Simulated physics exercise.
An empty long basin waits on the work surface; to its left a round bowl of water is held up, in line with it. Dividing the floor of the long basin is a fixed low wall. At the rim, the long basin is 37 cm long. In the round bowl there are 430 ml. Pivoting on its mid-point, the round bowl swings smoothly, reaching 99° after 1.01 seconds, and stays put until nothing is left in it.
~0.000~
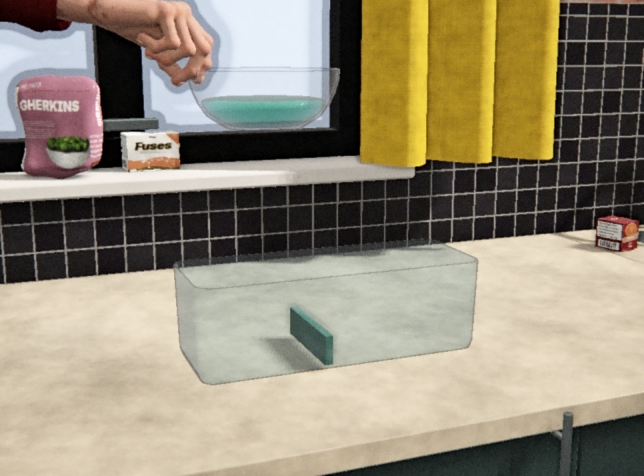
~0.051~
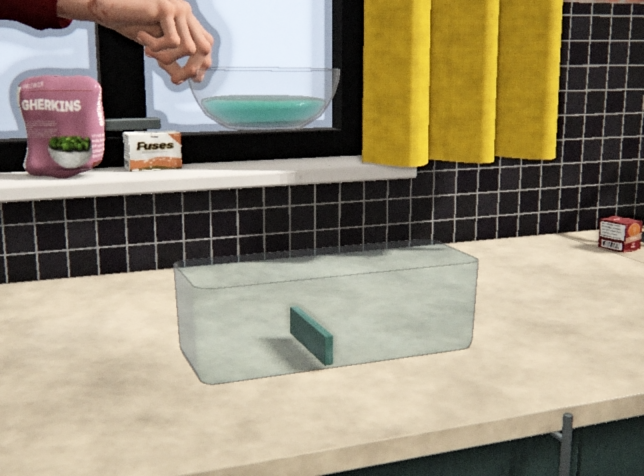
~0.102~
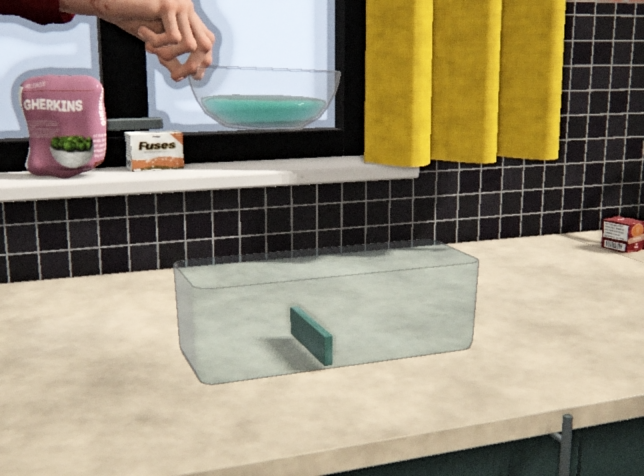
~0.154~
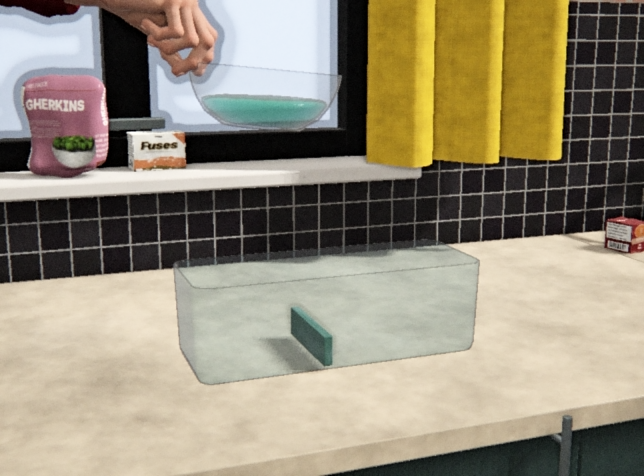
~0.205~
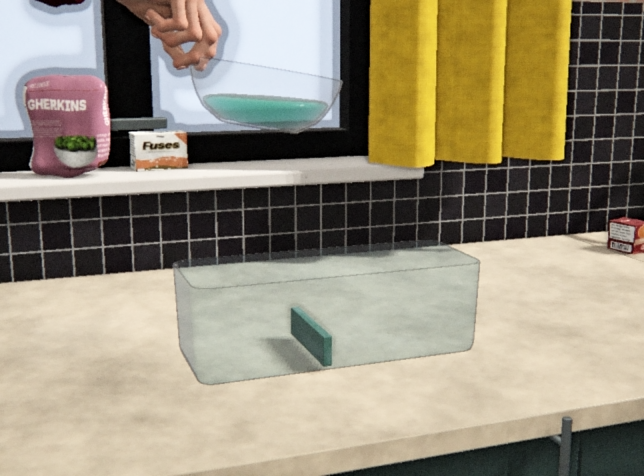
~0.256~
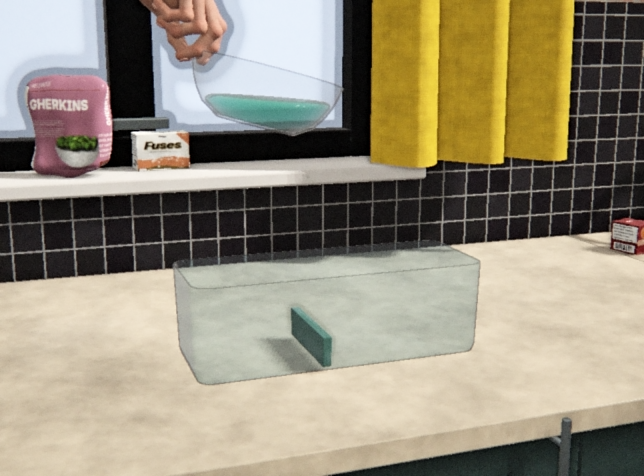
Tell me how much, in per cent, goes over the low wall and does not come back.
I would say about 92 per cent.
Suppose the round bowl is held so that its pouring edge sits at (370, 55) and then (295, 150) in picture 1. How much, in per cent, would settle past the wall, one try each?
Around 90 per cent first, around 60 per cent next.
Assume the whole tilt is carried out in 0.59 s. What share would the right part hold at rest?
Estimate: Close to 80 per cent.
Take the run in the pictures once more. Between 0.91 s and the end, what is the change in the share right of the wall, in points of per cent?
It ends up higher by roughly 14.
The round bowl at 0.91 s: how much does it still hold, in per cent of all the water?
2 per cent or so.
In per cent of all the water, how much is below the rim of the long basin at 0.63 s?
Fraction in basin: Approx. 7%.
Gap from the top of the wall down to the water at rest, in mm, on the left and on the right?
On the left it's about 38 mm; on the right, about 24 mm.
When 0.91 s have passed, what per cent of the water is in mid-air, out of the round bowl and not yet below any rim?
Near 16 in a hundred.
After 0.63 s the tilt is 69° and 43 per cent is still to pour, 0 is left of the wall and 7 right of it.
After 0.91 s the tilt is 97° and 2 per cent is still to pour, 4 is left of the wall and 78 right of it.
After 1.20 s the tilt is 99° and 0 per cent is still to pour, 6 is left of the wall and 92 right of it.
After 1.51 s the tilt is 99° and 0 per cent is still to pour, 6 is left of the wall and 92 right of it.
In the end 6 per cent lies left of the wall, 92 right of it and 2 outside.
